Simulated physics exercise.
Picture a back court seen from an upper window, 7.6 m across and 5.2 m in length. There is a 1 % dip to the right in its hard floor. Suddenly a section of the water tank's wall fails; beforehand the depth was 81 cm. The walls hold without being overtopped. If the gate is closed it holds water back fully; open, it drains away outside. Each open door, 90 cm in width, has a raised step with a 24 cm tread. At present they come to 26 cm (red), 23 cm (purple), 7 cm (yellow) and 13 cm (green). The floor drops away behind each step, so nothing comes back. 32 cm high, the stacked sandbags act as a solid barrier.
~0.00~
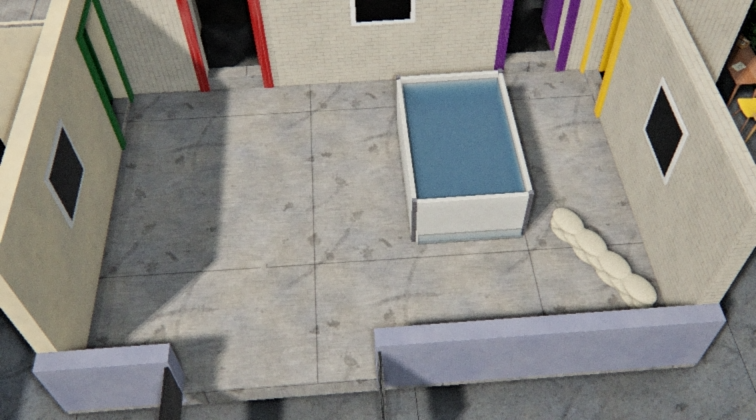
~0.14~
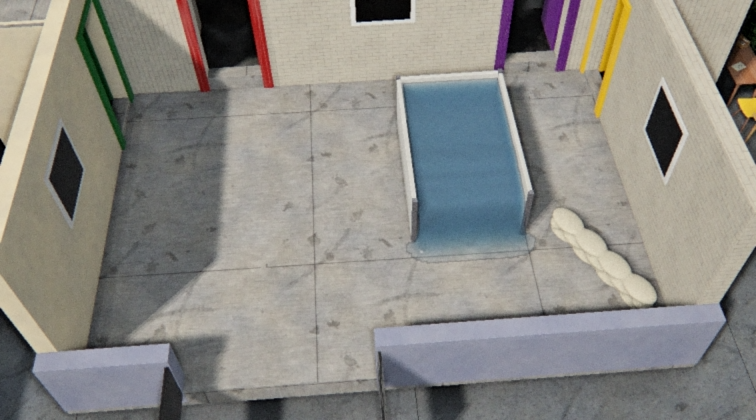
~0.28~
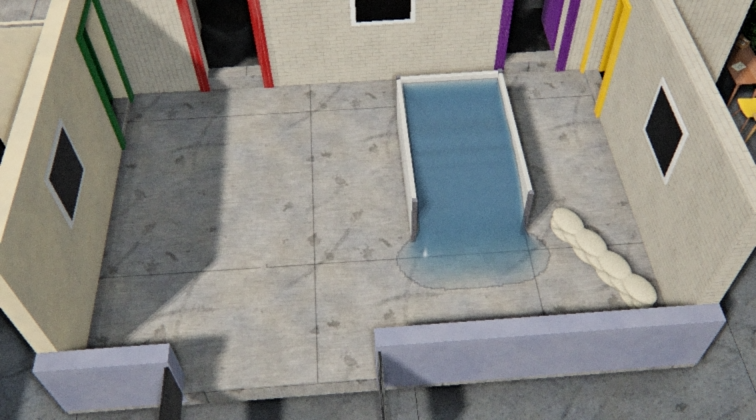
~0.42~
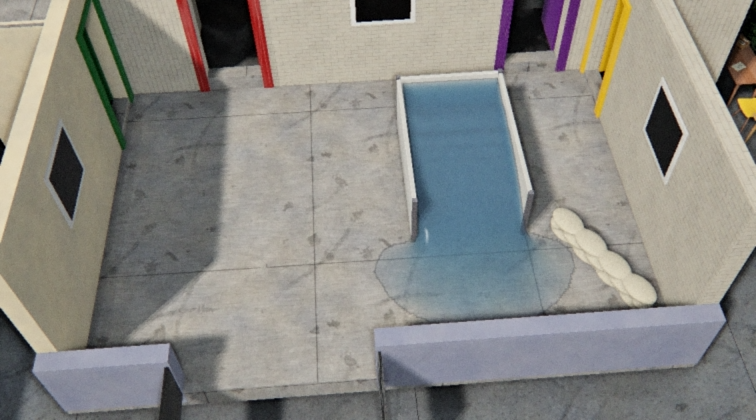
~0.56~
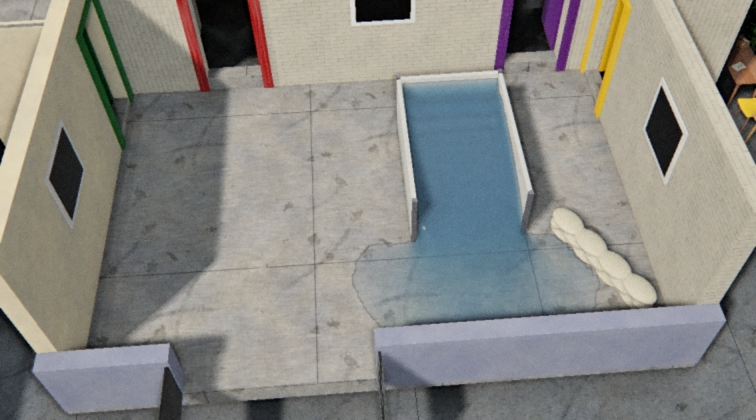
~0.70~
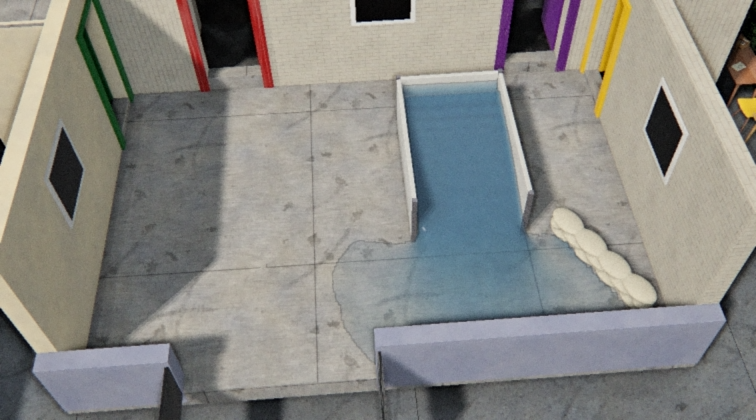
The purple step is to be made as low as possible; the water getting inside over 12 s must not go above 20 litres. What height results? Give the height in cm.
It would have to be roughly 14 cm high.
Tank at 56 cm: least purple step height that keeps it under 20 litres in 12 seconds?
A step of about 8.5 cm does it.
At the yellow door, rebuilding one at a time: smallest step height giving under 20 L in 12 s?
Roughly 14.5 cm at the yellow door.
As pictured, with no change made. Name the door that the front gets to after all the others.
It's the red one.
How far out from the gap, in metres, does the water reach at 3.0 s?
Reach: Approx. 5.4 m.
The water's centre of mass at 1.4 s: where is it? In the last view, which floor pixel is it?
I'd say around (472, 235).
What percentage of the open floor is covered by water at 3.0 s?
55 %.
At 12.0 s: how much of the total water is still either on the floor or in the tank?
Some 78 %.
After 1.4 s water covers 20 % of the floor, deepest (52 cm) near (676, 339); it has not reached the purple door.
After 3.0 s water covers 55 % of the floor, deepest (44 cm) near (648, 341); it has not reached the purple door.
After 12.0 s water covers 95 % of the floor, deepest (14 cm) near (662, 340); 7 cm at the purple door, 0 litres in over its 23 cm step.
At the purple door as built, the water arrived by 3.3 s and peaked near 22 cm at 4.6 s.
Run again over the same 12 s with other heights there, 36 litres in over 12.5 cm, 6 litres over 17 cm. The limit of 20 litres is kept from about 14 cm up.
